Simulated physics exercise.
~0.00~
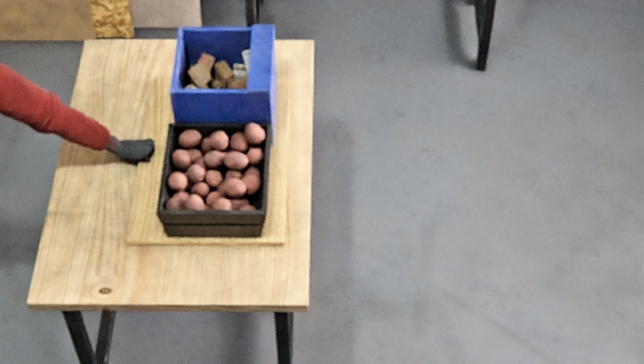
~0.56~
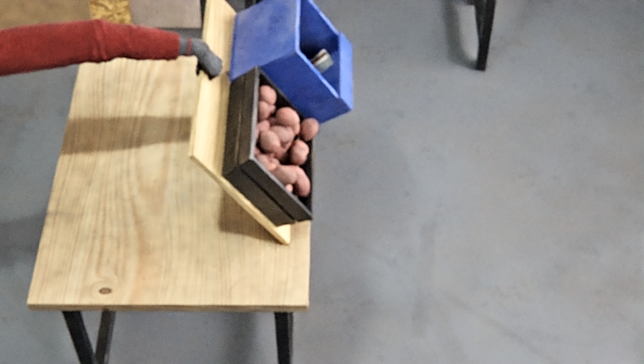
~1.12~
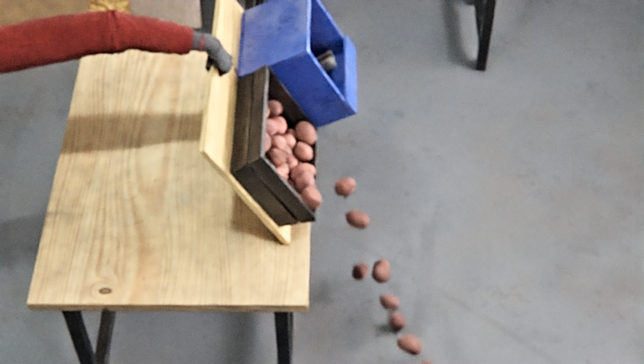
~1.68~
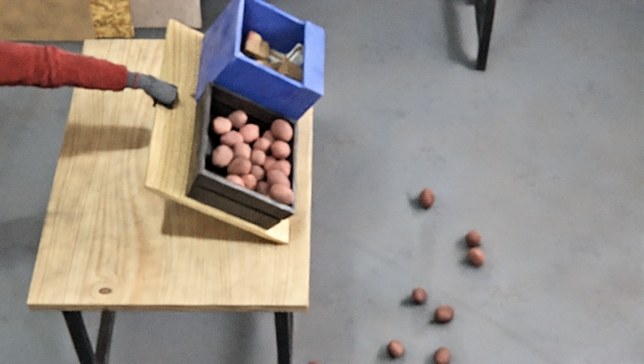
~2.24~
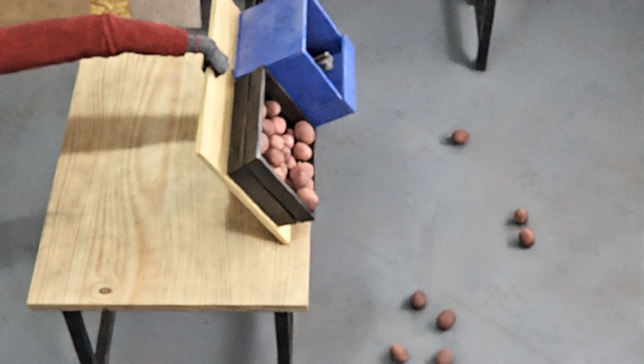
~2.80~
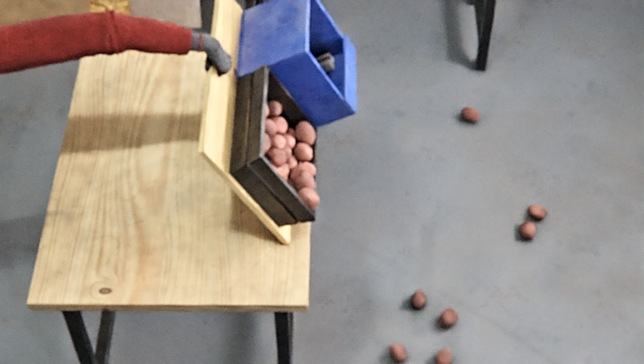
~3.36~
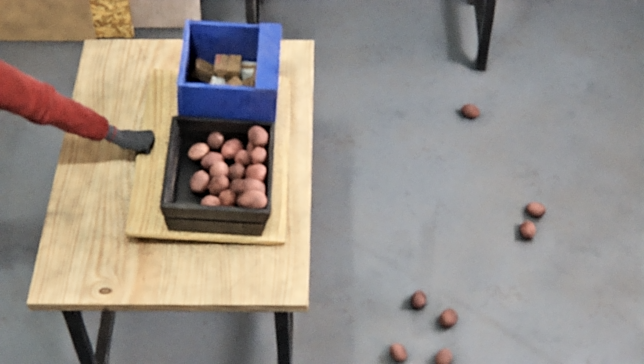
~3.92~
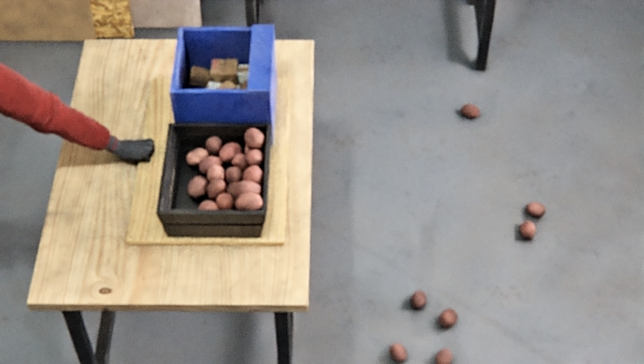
A red-sleeved arm with a dark glove reaches in from the left to a shelf board on a wooden table, seen from above over a grey floor. On the board sit a blue container of small parcels and, just below it, a black container of red potatoes. The hand tips the board steeply to the right, and several potatoes spill out and scatter across the floor. It lowers the board partway, then raises it steeply again, with no more seen falling. Finally the board lies flat, the parcels still inside and most potatoes remaining in the black container.
